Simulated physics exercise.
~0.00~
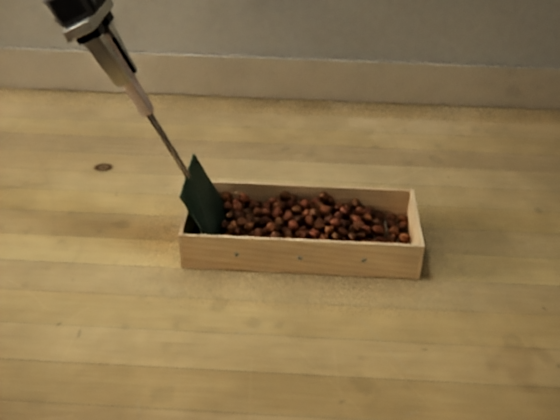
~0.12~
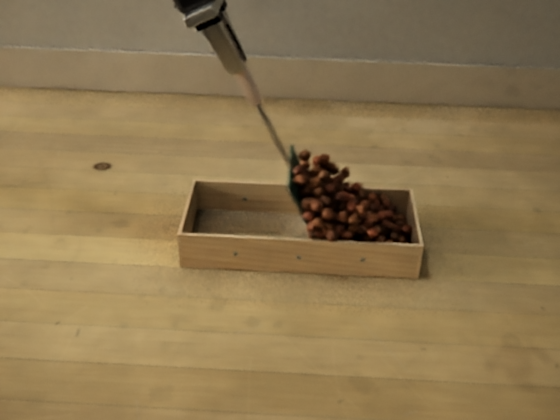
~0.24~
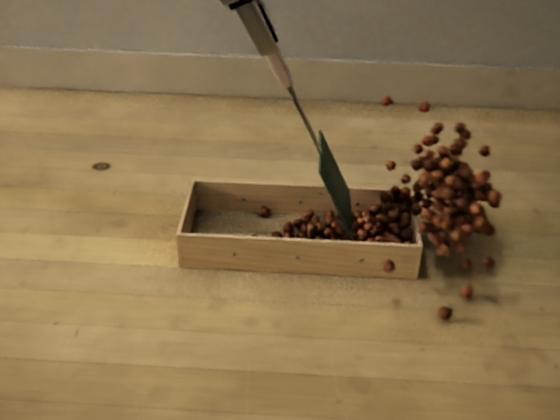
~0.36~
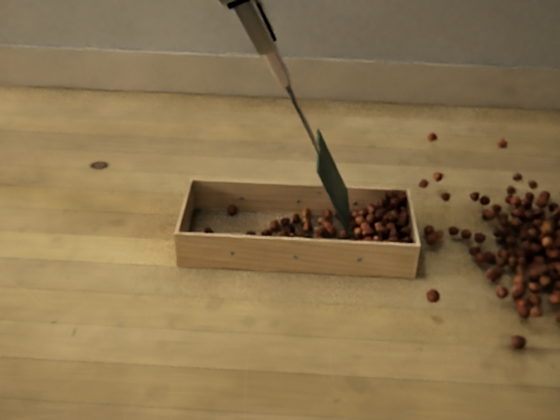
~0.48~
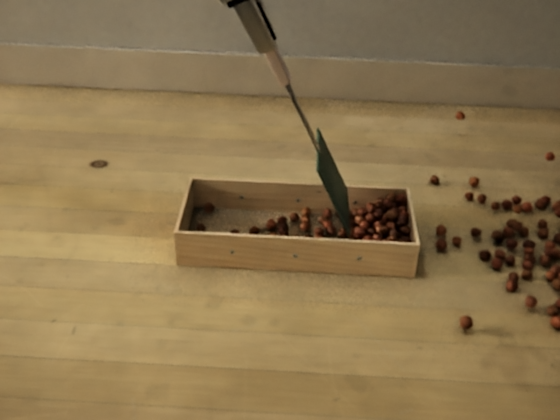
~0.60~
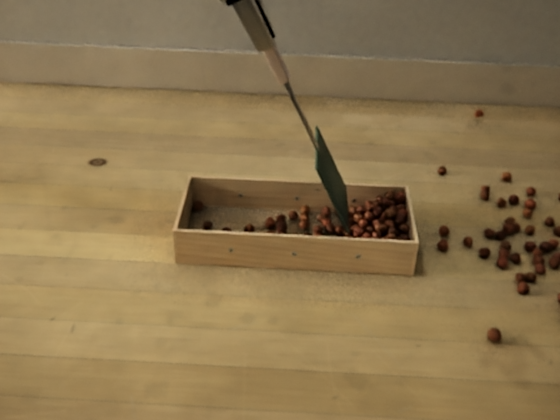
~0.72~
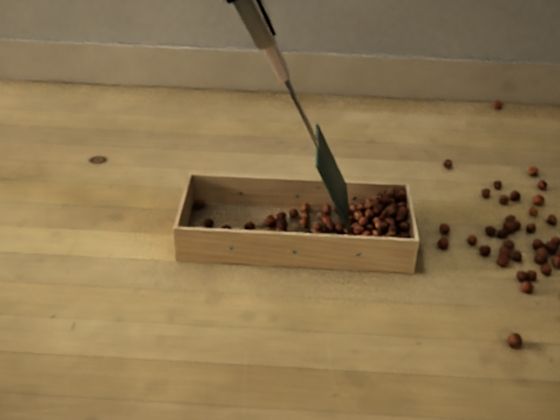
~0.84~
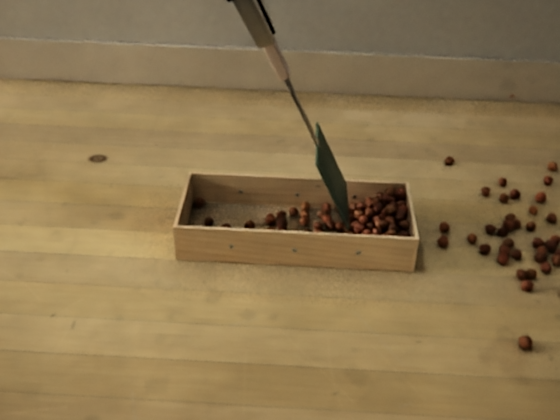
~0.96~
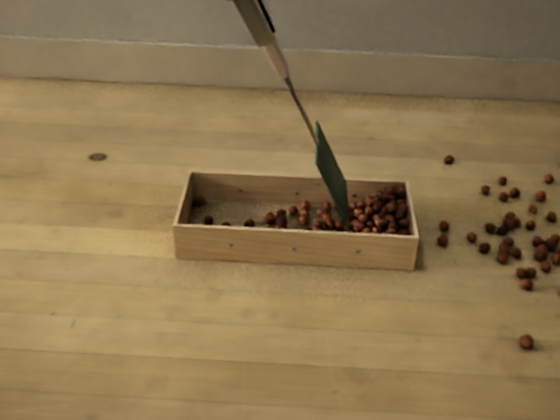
On a pale wooden floor before a grey wall with a light skirting strip, seen from the front and slightly above by a gently swaying camera, sits a long, shallow wooden trough heaped with reddish-brown hazelnuts. A robot arm reaches in from the top left, holding a dark green spatula at the trough's left end. The blade sweeps right, piling the nuts steeply ahead of it, then stops short of the right end. A large clump flies over that end and scatters across the floor, some rolling farther. Finally, many nuts lie strewn at the right, while others remain in the trough around the still blade.
